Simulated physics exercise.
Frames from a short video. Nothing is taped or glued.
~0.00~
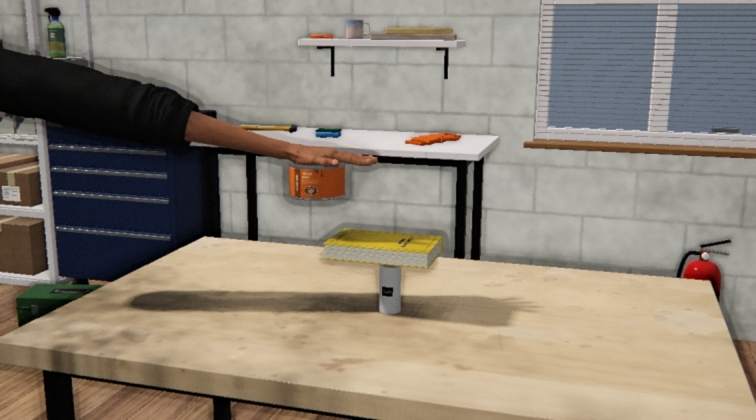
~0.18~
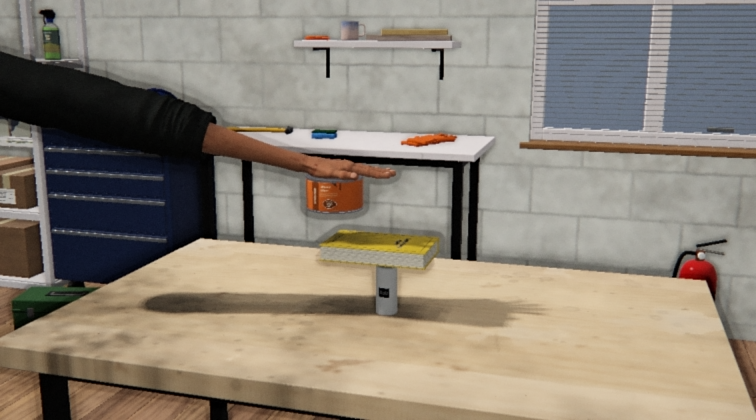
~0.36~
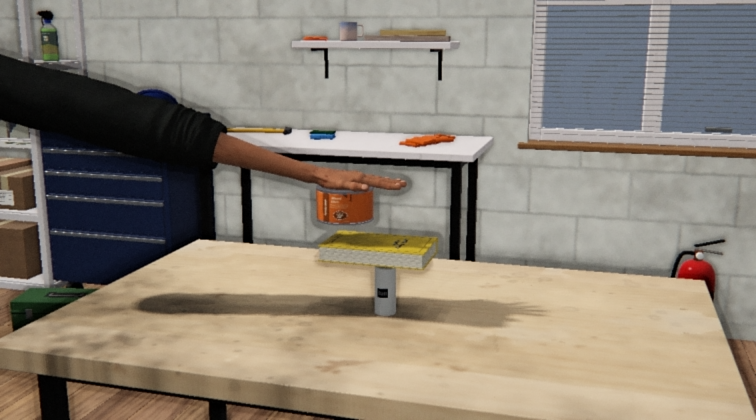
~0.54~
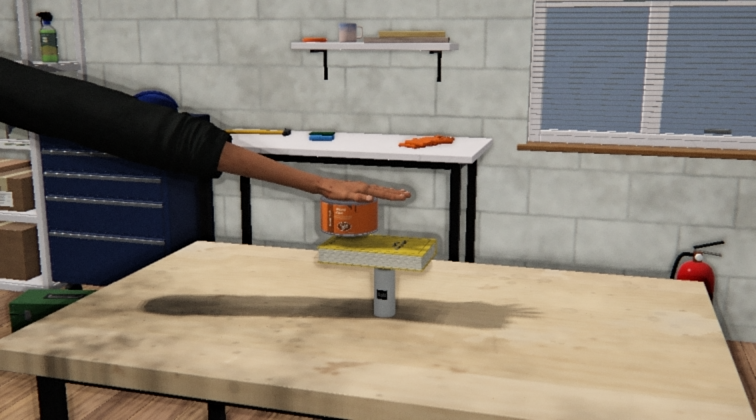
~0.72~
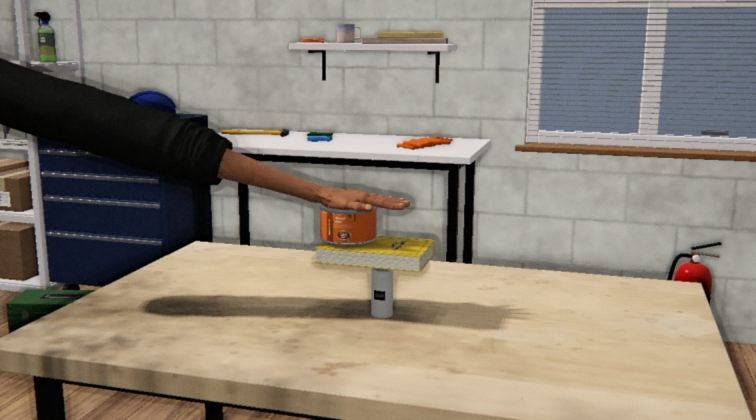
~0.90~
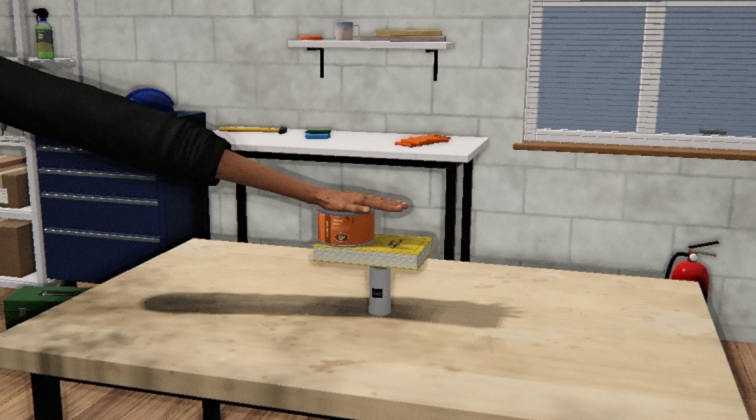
The clip opens with an outstretched arm above a wooden table, an orange tub below its flat hand, and a yellow-topped block resting on a small pale shaker. The hand and tub move right and downward together, until the tub sits on the block's left side, the hand still over it.
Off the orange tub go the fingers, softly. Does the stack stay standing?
No, my guess is it moves out of place.
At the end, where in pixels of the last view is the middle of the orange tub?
Somewhere around (308, 280) in the last picture.
By 1.20 s, orange tub now fallen; yellow book tilted by 32°.
By 1.30 s, yellow book tilted by 69°.
By 1.40 s, yellow book on its side.
By 1.60 s, as before.
When it is over (2.3 s), fallen, orange tub; lying over in the stack, yellow book; white shaker as before. End places, in pixels of the last picture, orange tub near (308, 280). The stack loses its balance.
